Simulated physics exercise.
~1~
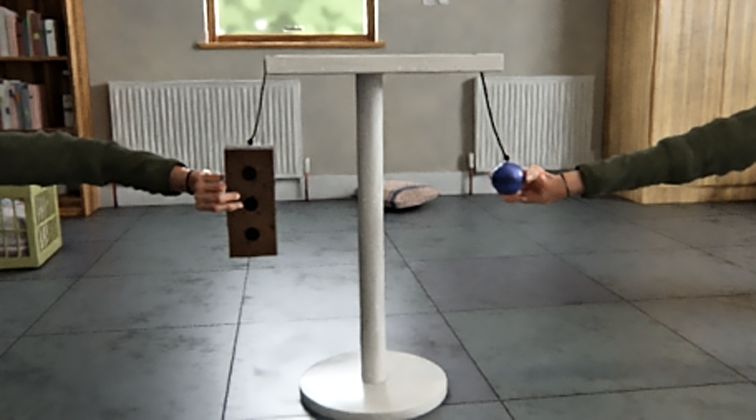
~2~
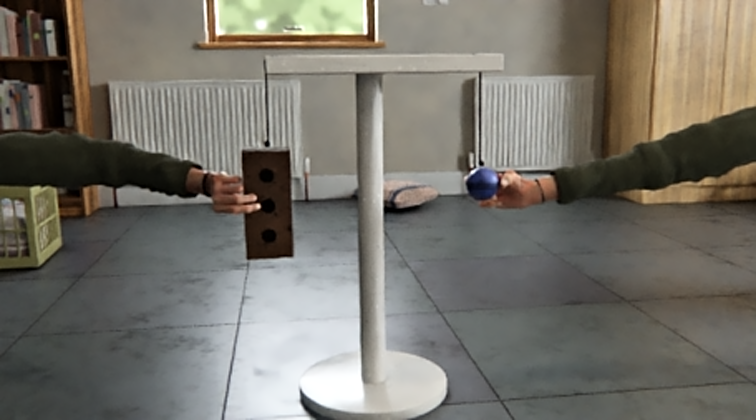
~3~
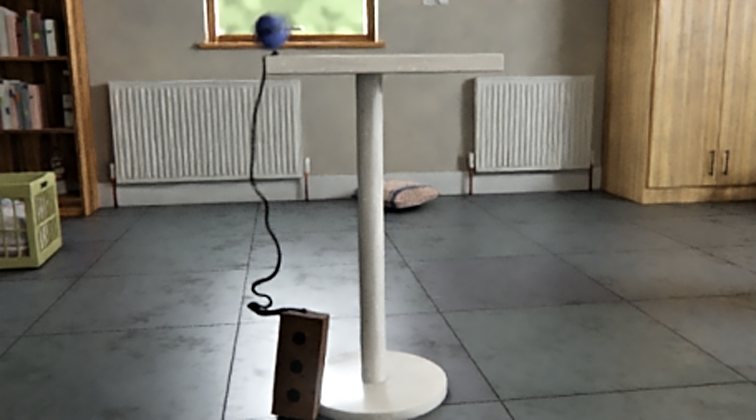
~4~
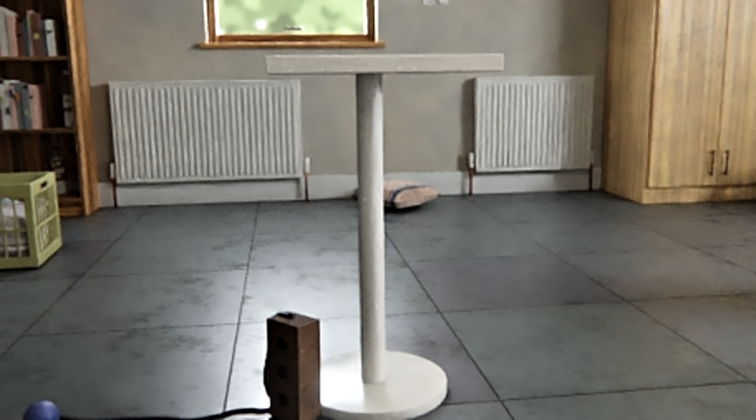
A brick drops to the floor, pulling a blue ball over the tabletop and down.
